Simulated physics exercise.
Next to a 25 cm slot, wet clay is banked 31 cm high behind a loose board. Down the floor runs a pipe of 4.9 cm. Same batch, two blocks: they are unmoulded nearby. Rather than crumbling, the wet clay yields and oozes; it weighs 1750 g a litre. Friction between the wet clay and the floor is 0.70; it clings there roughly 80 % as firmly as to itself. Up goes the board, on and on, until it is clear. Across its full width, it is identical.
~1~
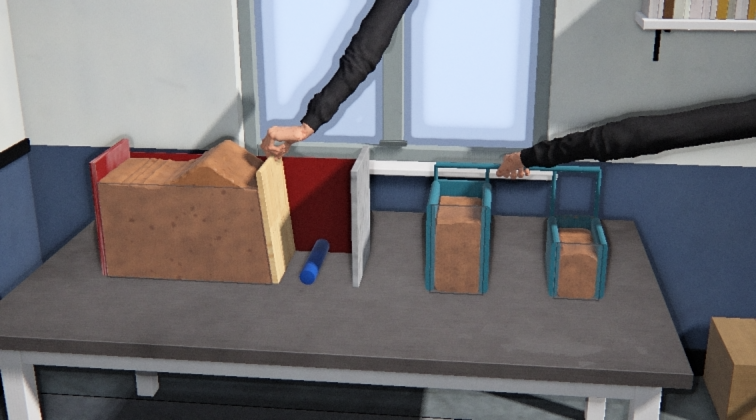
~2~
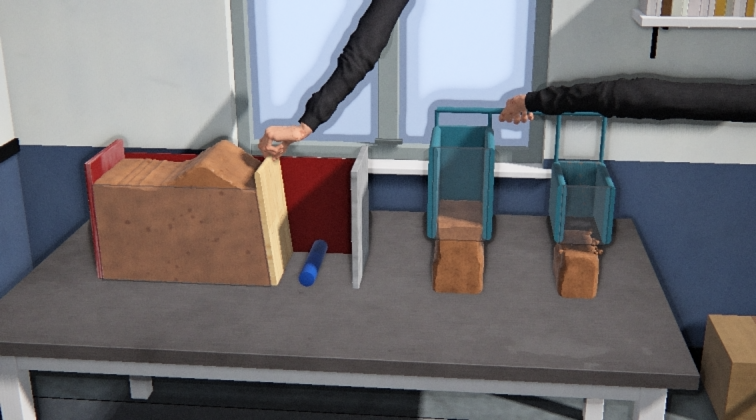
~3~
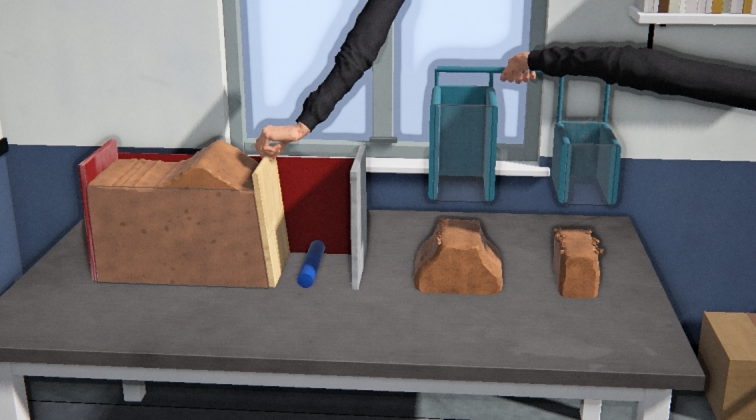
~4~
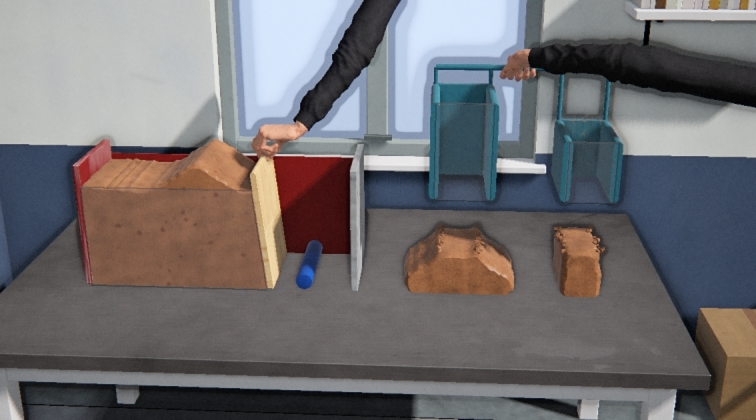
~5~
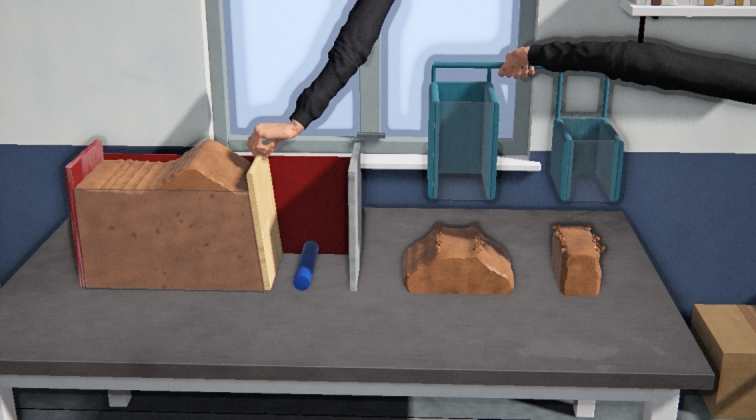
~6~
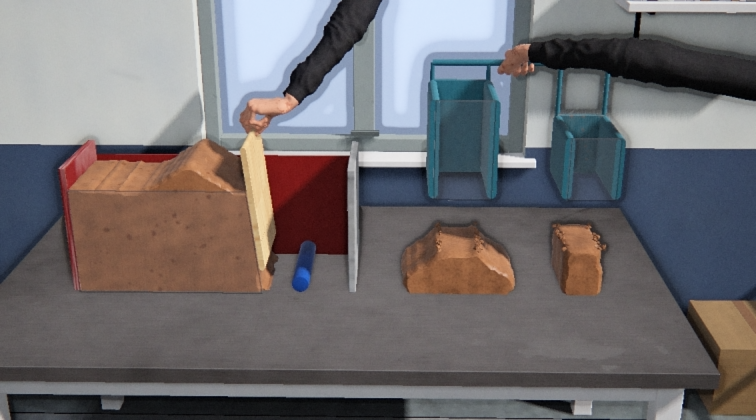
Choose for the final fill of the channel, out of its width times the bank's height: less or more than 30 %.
Choice: More.
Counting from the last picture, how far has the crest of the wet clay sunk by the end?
Around 6.5 centimetres, give or take.
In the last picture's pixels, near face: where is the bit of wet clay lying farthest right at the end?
Near (334, 290).
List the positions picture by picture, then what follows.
The first picture shows top of the board at (258, 188), not yet moved; crest of the wet clay at (203, 165); block heights 24 cm, 14 cm (left to right).
The second picture shows top of the board at (256, 189), not yet moved; crest of the wet clay at (200, 166); block heights 22 cm, 14 cm (left to right).
The third picture shows top of the board at (254, 189), not yet moved; crest of the wet clay at (197, 167); block heights 16 cm, 14 cm (left to right).
The fourth picture shows top of the board at (252, 190), not yet moved; crest of the wet clay at (194, 167); block heights 13 cm, 14 cm (left to right).
The fifth picture shows top of the board at (248, 190), moved 2 mm; crest of the wet clay at (189, 168); block heights 13 cm, 14 cm (left to right).
The sixth picture shows top of the board at (242, 166), moved 7.4 cm; crest of the wet clay at (186, 169); block heights 13 cm, 14 cm (left to right).
Last picture + 0.20 s, the fallen stuff reaches 10 % of the way across, with nothing on top of the pipe; the channel is 3 % full.
Last picture + 0.44 s, the fallen stuff reaches 46 % of the way across, with 4.6 cm on top of the pipe; the channel is 20 % full.
Last picture + 0.68 s, the fallen stuff reaches 71 % of the way across, with 8.9 cm on top of the pipe; the channel is 32 % full.
Last picture + 0.92 s, the fallen stuff reaches 83 % of the way across, with 10 cm on top of the pipe; the channel is 35 % full.
Last picture + 0.98 s, the fallen stuff reaches 83 % of the way across, with 10 cm on top of the pipe; the channel is 35 % full.
